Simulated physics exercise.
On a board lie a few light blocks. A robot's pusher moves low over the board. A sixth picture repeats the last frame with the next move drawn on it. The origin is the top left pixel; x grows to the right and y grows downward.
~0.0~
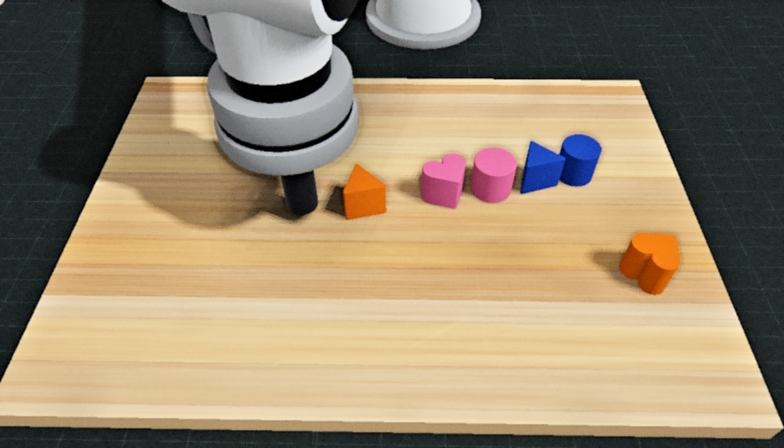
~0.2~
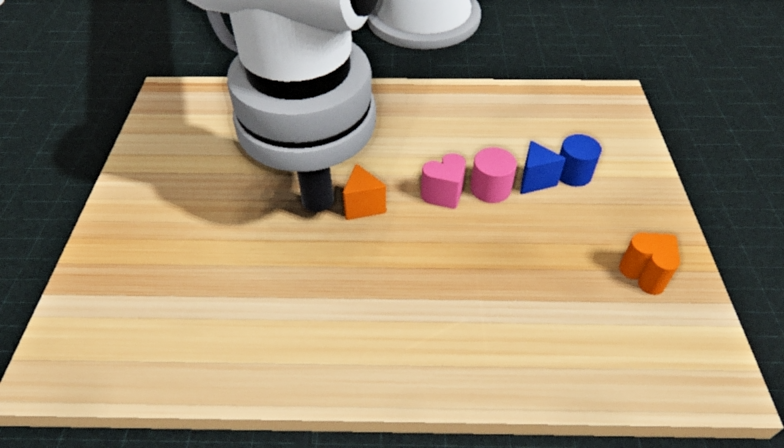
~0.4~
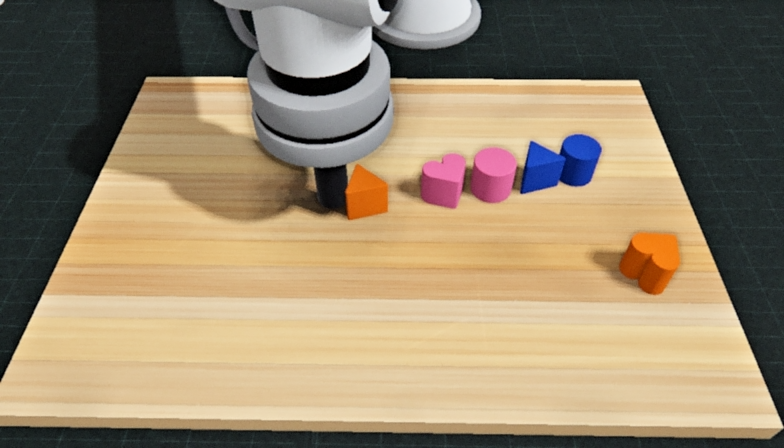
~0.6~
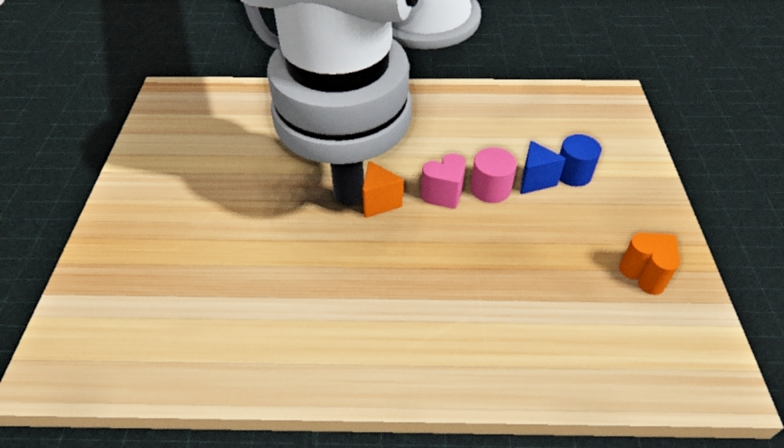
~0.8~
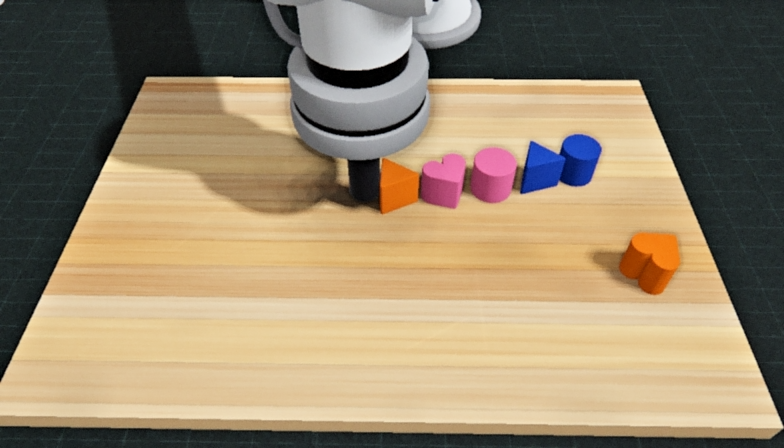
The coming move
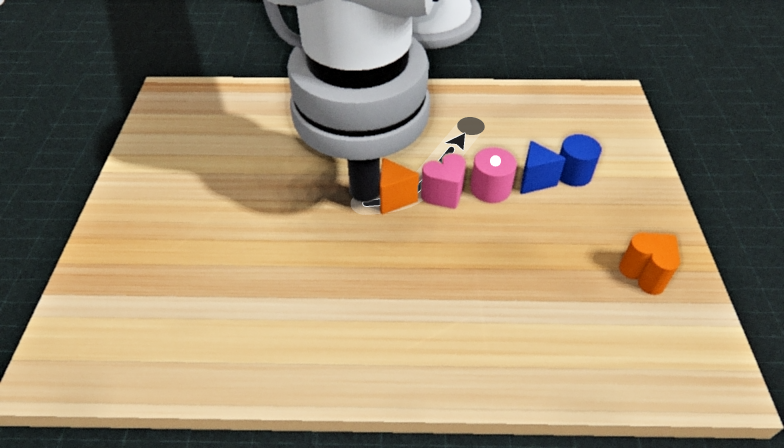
A grey and white robot arm with a black pusher stands over a pale wooden board on a dark floor, seen from above at an angle by a still camera. An orange triangular block, pink heart, pink round block, blue triangle and blue cylinder line up rightward, with an orange heart lower right. The pusher slides right, meets the orange triangular block and pushes it a short way toward the unmoving pink heart.
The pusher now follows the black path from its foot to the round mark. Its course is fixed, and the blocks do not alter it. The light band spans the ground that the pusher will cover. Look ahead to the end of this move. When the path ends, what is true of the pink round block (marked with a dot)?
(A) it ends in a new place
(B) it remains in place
Choice A: It ends in a new place.
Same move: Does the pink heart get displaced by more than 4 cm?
No, it doesn't check out.
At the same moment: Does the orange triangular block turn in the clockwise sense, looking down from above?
My answer is yes.
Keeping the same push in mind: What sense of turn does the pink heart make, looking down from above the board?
From above, counter-clockwise.
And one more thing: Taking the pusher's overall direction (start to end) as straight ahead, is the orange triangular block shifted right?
Going by the path, yes.
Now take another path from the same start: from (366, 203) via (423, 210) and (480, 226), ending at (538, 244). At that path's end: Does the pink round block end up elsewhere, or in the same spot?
The pink round block changes place.
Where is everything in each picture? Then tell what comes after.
In the first picture, lower end of the pusher at (303, 204), tops of blocks, orange triangular block at (362, 180), pink heart at (446, 167), pink round block at (495, 161).
In the second picture, pusher at (318, 201), blocks as before.
In the third picture, pusher at (334, 198), blocks as before.
In the fourth picture, pusher at (349, 194), orange triangular block at (379, 176).
In the fifth picture, pusher at (365, 191), orange triangular block at (394, 172), pink heart at (446, 167), pink round block at (495, 161).
The drawn path runs from (366, 203) through (418, 188) and (446, 156) to (471, 126); the dot is on the pink round block.
On the path given first. One third of the way, pusher at (420, 175); orange triangular block at (441, 175), turned 45° clockwise; pink heart at (471, 167), turned 60° anticlockwise; pink round block at (507, 156).
Two thirds of the way, pusher at (448, 143); orange triangular block at (441, 175), turned 45° clockwise; pink heart at (471, 167), turned 60° anticlockwise; pink round block at (507, 156).
At the end, pusher at (472, 114); orange triangular block at (441, 175), turned 45° clockwise; pink heart at (471, 167), turned 60° anticlockwise; pink round block at (507, 156).
